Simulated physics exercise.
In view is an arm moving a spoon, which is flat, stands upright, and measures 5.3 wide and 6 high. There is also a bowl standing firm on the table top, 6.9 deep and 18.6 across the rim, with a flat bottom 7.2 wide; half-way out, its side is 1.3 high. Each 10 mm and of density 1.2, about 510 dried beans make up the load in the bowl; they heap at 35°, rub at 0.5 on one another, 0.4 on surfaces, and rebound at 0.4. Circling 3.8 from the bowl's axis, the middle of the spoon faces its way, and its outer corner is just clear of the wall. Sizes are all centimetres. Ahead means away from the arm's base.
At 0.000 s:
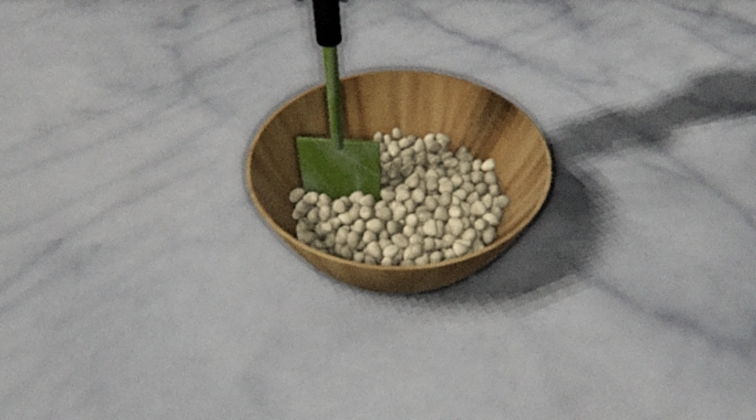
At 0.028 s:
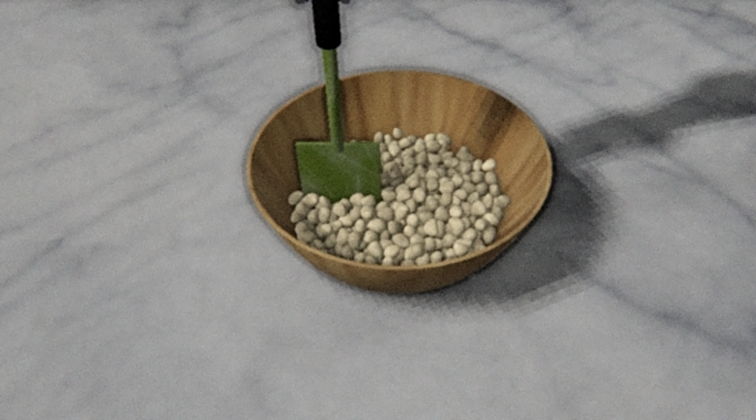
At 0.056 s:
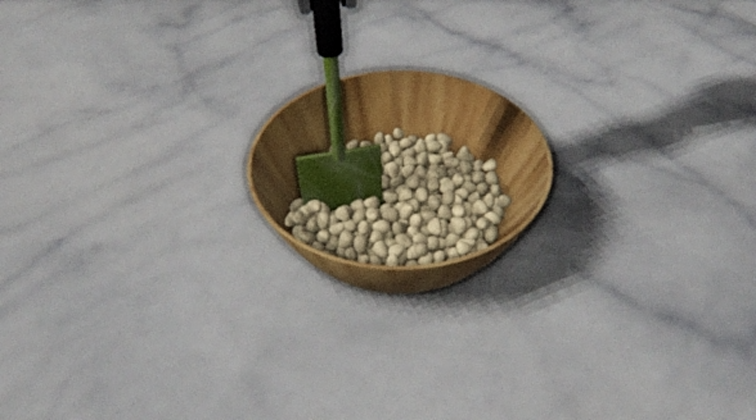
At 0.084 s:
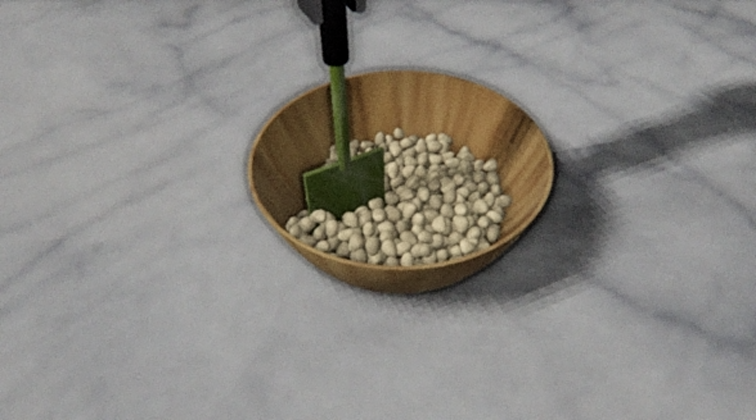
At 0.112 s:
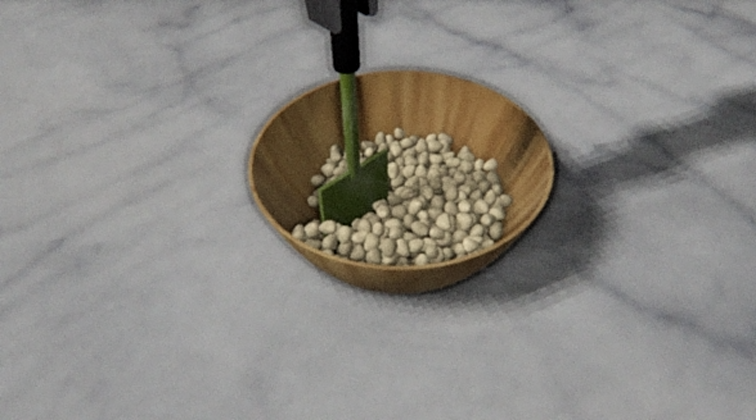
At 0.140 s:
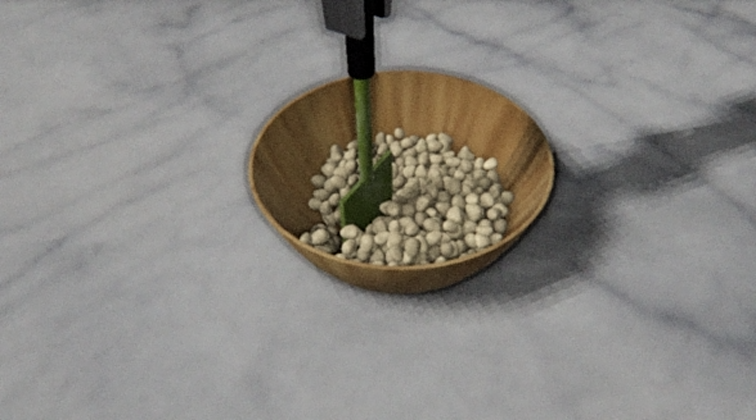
The clip opens on a wooden bowl of pale dried beans on a marble surface, with a flat green spoon held by a dark arm at the left inside. The spoon turns gradually as it moves a short way toward the viewer and right, pushing through the beans and ending nearly edge-on.
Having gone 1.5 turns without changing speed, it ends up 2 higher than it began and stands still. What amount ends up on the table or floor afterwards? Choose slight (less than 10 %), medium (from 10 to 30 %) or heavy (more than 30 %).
The share is slight.
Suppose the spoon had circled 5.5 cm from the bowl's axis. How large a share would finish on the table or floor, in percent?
Close to 0 in a hundred then.
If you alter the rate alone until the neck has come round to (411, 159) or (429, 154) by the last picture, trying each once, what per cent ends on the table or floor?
First try: About 20 %; second try: About 25 %.
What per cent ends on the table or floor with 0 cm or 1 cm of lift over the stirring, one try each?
Roughly 10 and 5 per cent.
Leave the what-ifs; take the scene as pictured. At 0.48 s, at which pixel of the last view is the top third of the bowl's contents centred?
About pixel (403, 117).
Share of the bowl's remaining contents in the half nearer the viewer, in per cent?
It comes to near 50 percent.
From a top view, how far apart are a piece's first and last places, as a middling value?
Near 6 cm.
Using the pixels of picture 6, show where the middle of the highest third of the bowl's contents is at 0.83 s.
About (385, 232).
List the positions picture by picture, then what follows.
In the first picture, the spoon neck at (336, 121), 0° round; upper third of the load around (409, 198), from x 295 to 505, top at y 135; 506 in the bowl.
In the second picture, the spoon neck at (336, 124), 5° round; upper third of the load around (407, 200), from x 295 to 505, top at y 135.
In the third picture, the spoon neck at (337, 133), 19° round; upper third of the load around (405, 207), from x 290 to 505, top at y 135.
In the fourth picture, the spoon neck at (343, 142), 35° round; upper third of the load around (406, 214), from x 295 to 505, top at y 135.
In the fifth picture, the spoon neck at (352, 150), 50° round; upper third of the load around (409, 220), from x 300 to 505, top at y 135.
In the sixth picture, the spoon neck at (366, 156), 65° round; upper third of the load around (420, 225), from x 305 to 510, top at y 135; 506 in the bowl.
After 0.48 s, 251° round, highest piece 9 above the table; 497 in the bowl, 4 on the table or floor, 5 in flight or on the tool.
After 0.83 s, 76° round, highest piece 8 above the table; 485 in the bowl, 19 on the table or floor, 2 in flight or on the tool.
After 1.20 s, 180° round, highest piece 8 above the table; 485 in the bowl, 21 on the table or floor.
After 1.90 s, 180° round, highest piece 8 above the table; 485 in the bowl, 21 on the table or floor.
In the end, 485 in the bowl, 21 on the table or floor. That is 4 % on the table or floor.
